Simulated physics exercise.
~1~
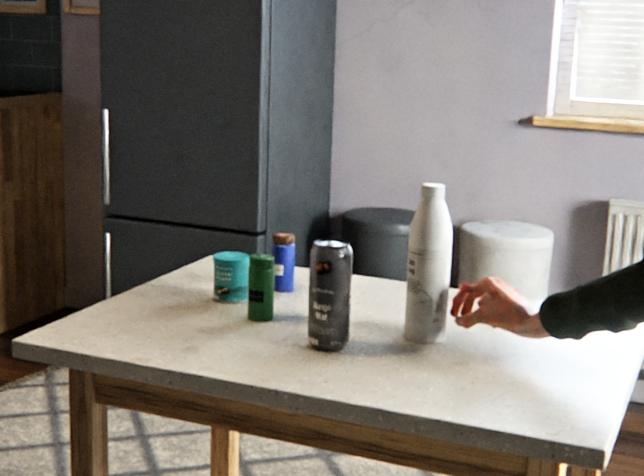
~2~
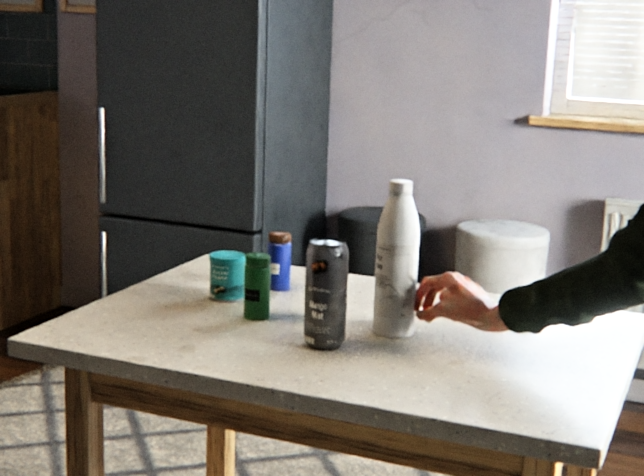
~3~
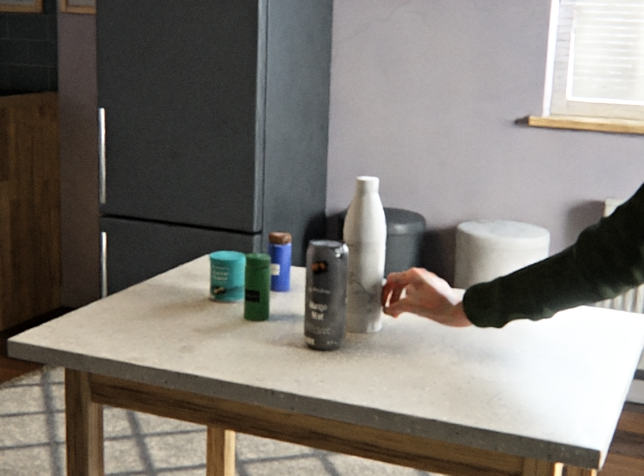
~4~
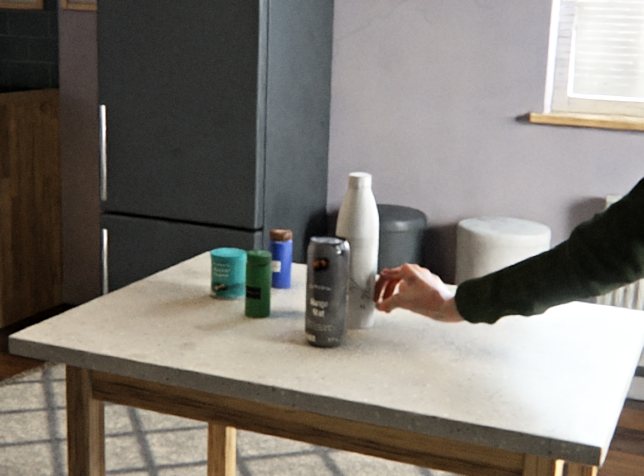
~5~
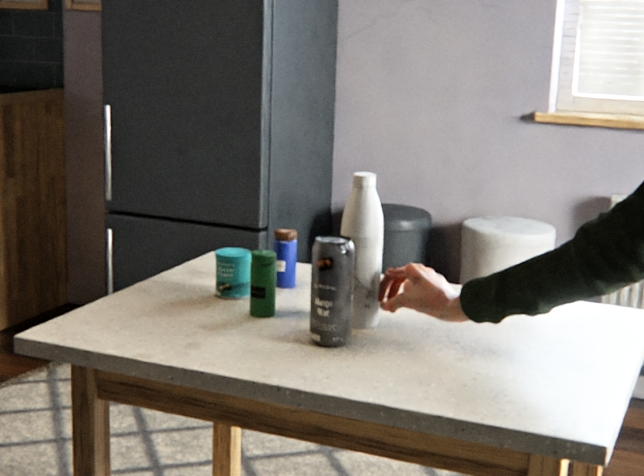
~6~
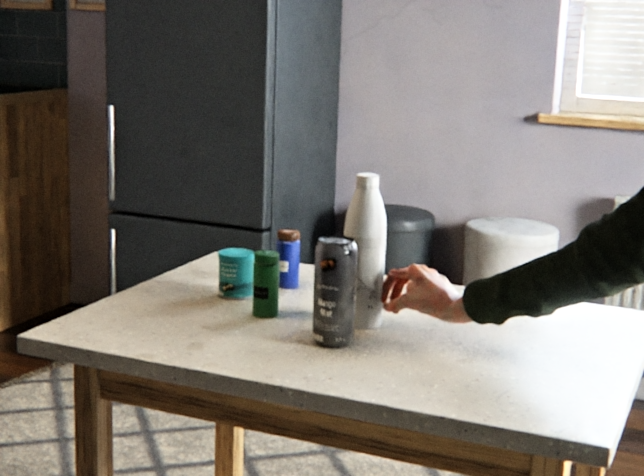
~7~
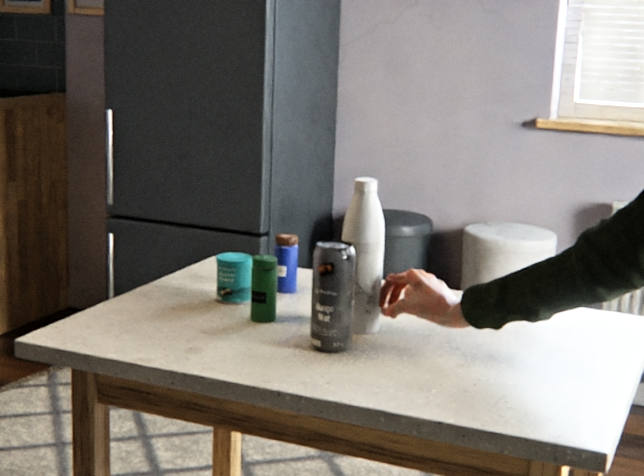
A hand reached in from the right and pushed a tall white bottle left across a table, toward a grey can, while the green, blue and turquoise containers stayed put. The bottle stopped just behind the can, still upright, with the hand beside it.
